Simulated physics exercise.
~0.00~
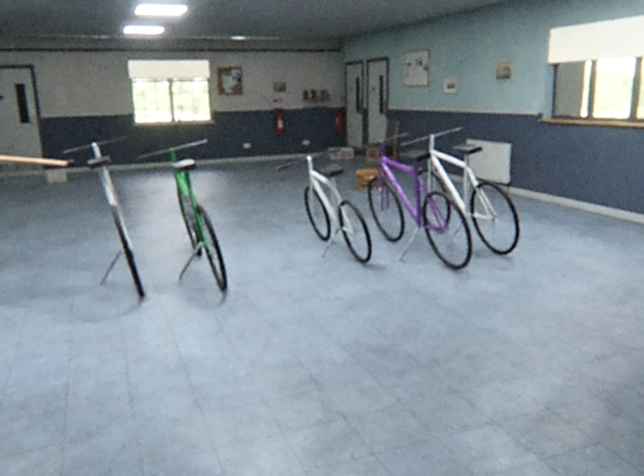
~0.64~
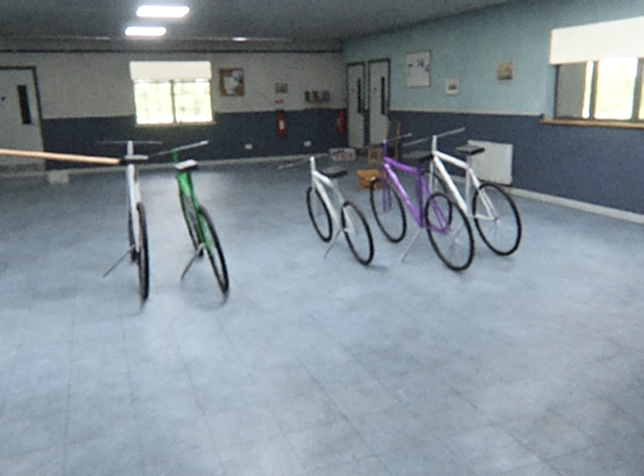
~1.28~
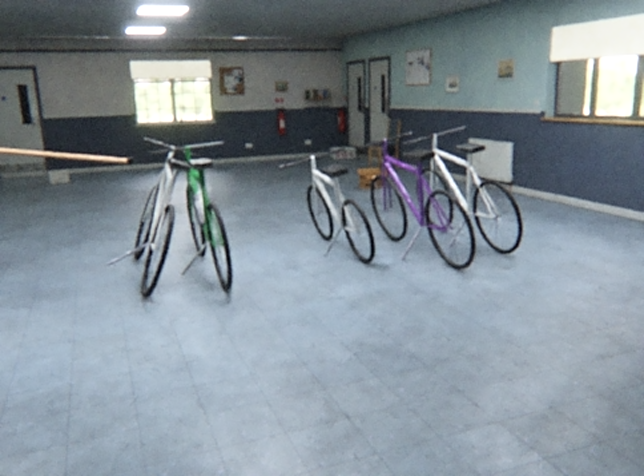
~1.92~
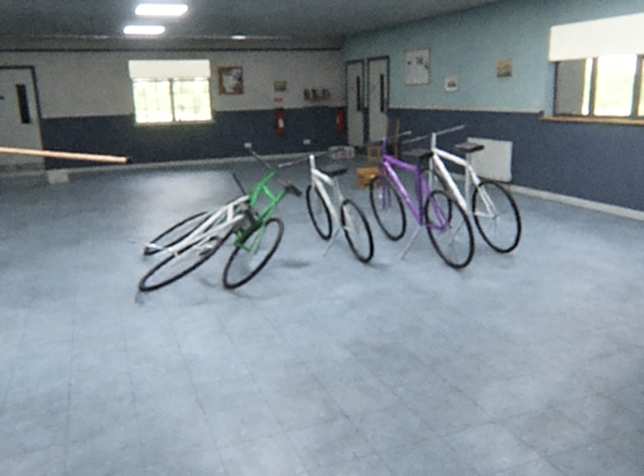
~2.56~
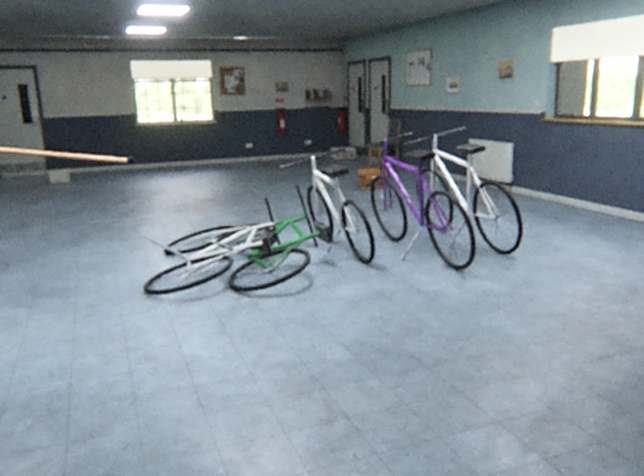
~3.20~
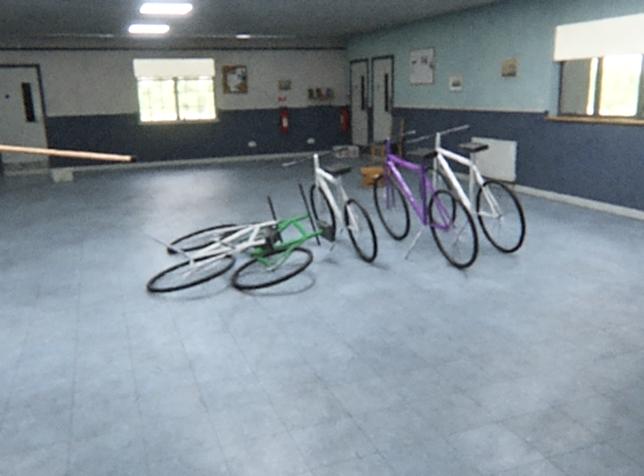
In a hallway, a pole tips the first bicycle, which knocks only the green one flat.
